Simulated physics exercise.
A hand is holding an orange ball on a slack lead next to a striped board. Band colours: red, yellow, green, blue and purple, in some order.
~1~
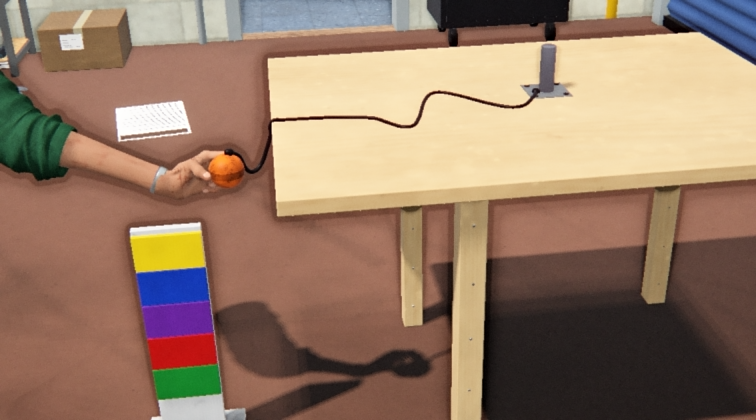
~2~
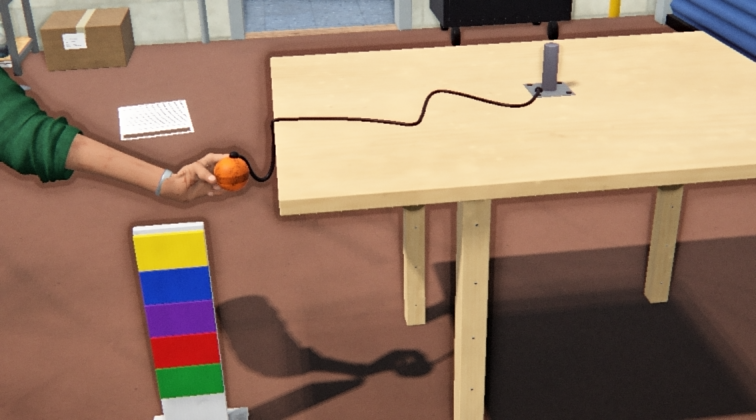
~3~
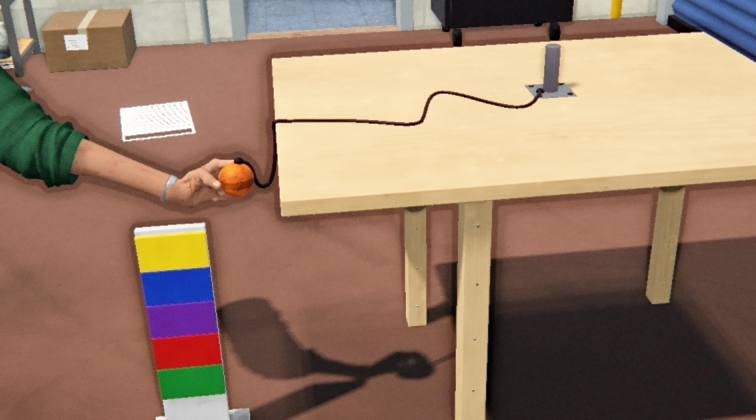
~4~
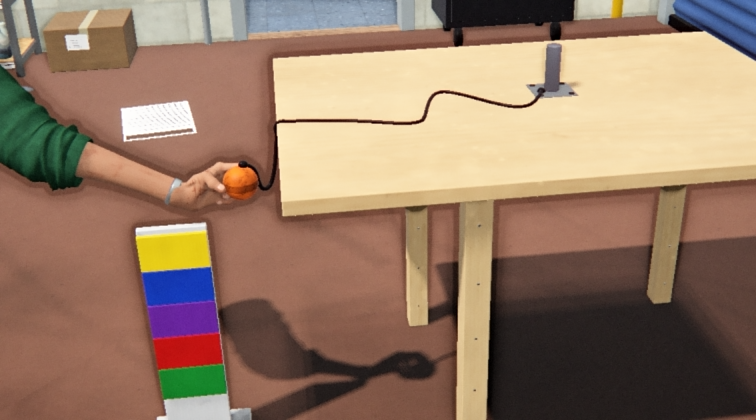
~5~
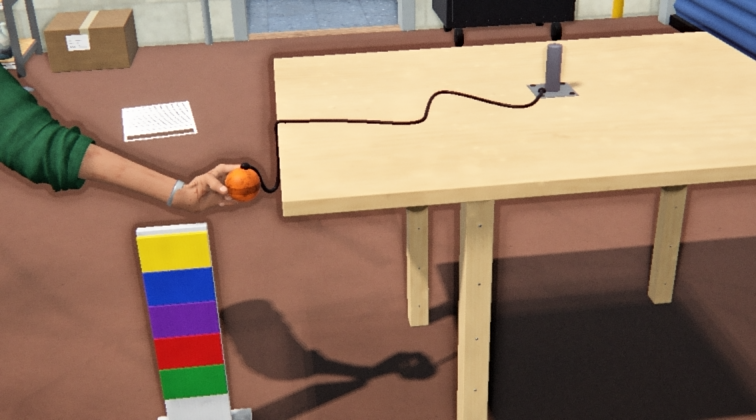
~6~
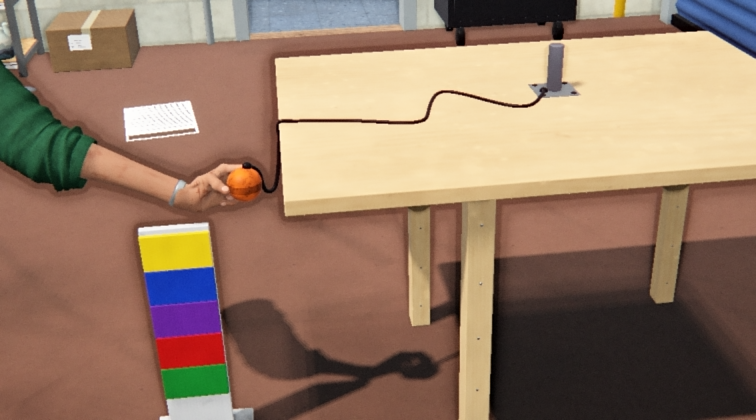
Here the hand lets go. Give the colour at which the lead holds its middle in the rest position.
The lead holds it at red.
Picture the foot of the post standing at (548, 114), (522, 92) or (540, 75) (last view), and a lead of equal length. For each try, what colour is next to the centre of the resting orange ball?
In turn, green, then green, then red.
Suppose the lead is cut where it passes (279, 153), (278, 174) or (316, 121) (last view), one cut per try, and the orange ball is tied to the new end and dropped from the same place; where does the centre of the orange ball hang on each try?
In order, it ends up near (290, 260), (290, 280) and (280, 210).
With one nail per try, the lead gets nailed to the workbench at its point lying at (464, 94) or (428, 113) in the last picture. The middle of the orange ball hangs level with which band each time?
Results, in sequence: Purple / blue.
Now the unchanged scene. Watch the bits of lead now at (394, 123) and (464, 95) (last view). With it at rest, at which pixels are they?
First: (290, 121). Second: (427, 104).
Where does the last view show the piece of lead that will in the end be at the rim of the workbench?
Go for the one at (382, 122).
Early on, ball near (306, 325); level with red.
Midway, ball near (282, 335); level with red.
Finally, ball near (300, 329); level with red. The red one.
